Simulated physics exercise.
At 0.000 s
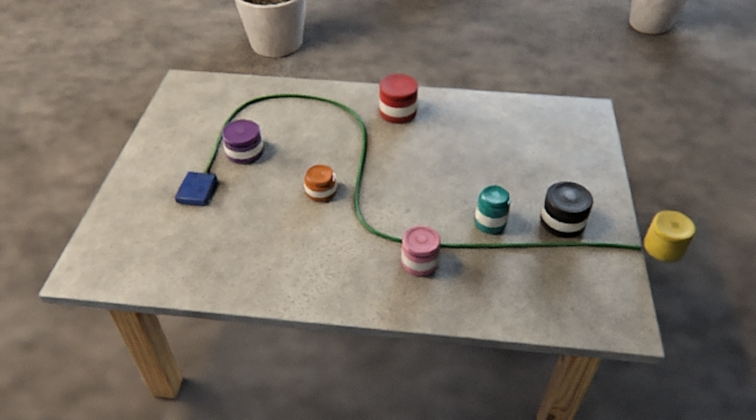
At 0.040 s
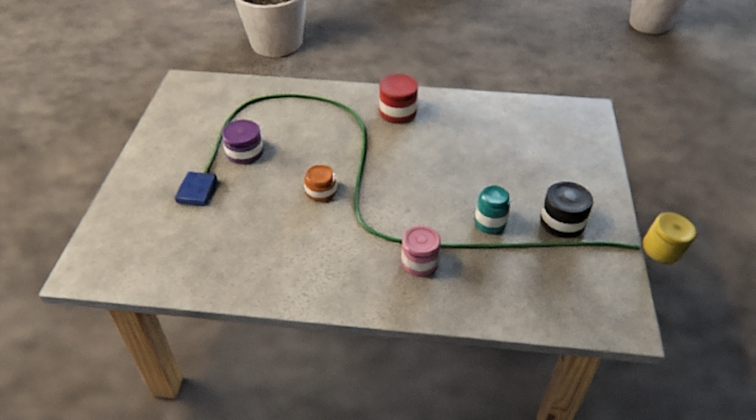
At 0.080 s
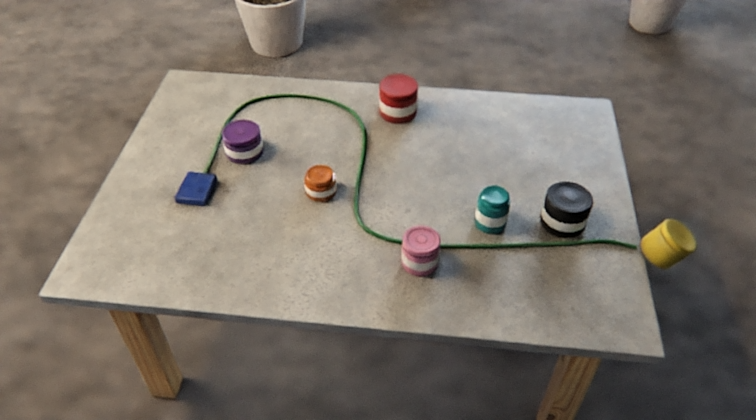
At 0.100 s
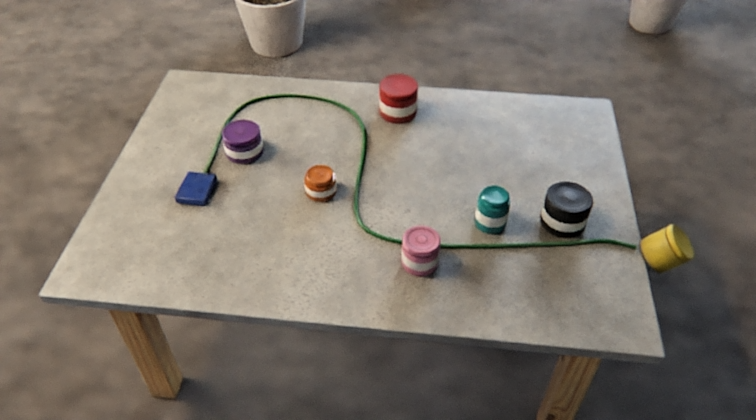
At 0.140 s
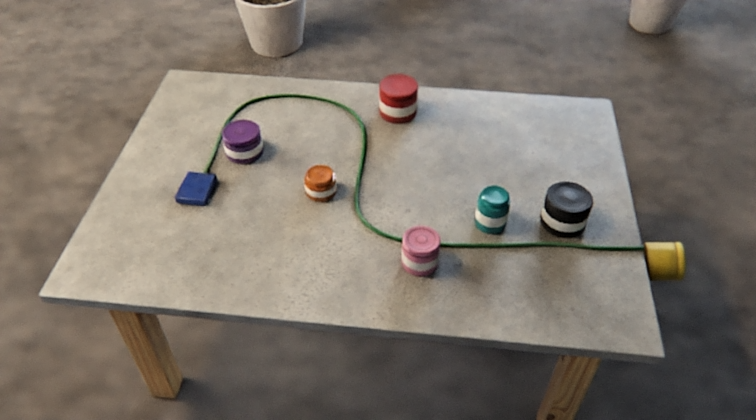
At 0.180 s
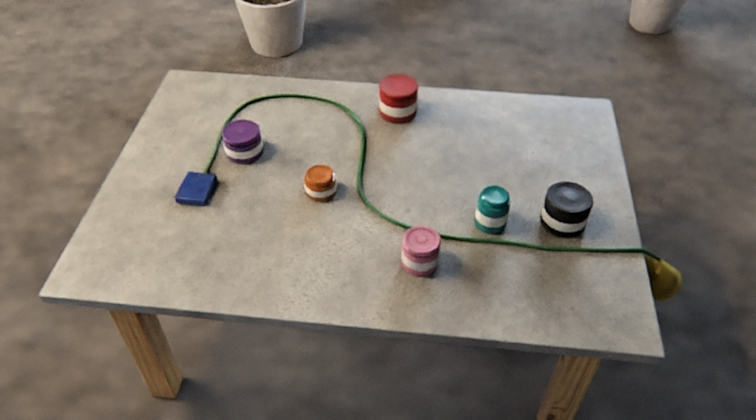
We see a tabletop with colorful tins and jars and a green cable joining a small blue block to a yellow container, which tilts over the right edge and drops below the tabletop, pulling the cable slightly rightward.
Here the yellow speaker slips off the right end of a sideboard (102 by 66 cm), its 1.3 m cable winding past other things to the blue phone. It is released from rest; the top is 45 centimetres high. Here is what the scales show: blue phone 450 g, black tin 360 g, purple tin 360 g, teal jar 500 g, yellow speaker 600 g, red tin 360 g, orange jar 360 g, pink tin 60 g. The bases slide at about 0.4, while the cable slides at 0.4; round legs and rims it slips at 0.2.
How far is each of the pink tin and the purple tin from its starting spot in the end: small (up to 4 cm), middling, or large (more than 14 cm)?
The pink tin ends only a small distance away, the purple tin ends only a small distance away.
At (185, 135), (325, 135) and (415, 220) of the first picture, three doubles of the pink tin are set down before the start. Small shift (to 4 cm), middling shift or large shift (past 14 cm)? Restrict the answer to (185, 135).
There: Small.
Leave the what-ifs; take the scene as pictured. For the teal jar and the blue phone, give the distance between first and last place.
Teal jar roughly 0 cm, blue phone roughly 0 cm.
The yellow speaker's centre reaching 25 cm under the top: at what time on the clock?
Answer: 0.28 s on the clock.
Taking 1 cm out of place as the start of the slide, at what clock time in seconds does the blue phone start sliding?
Blue phone: Not at all.
At 0.4 s, the cable's tail end at (204, 176); yellow speaker over the edge.
At 0.7 s, the cable's tail end at (204, 176); yellow speaker over the edge.
At 0.9 s, the cable's tail end at (204, 176); yellow speaker over the edge.
At 1.2 s, the cable's tail end at (204, 176); yellow speaker over the edge.
At 2.4 s, the cable's tail end at (204, 176); purple tin 1 cm off its start at (242, 133), pink tin 0 cm off its start at (422, 239), yellow speaker over the edge.
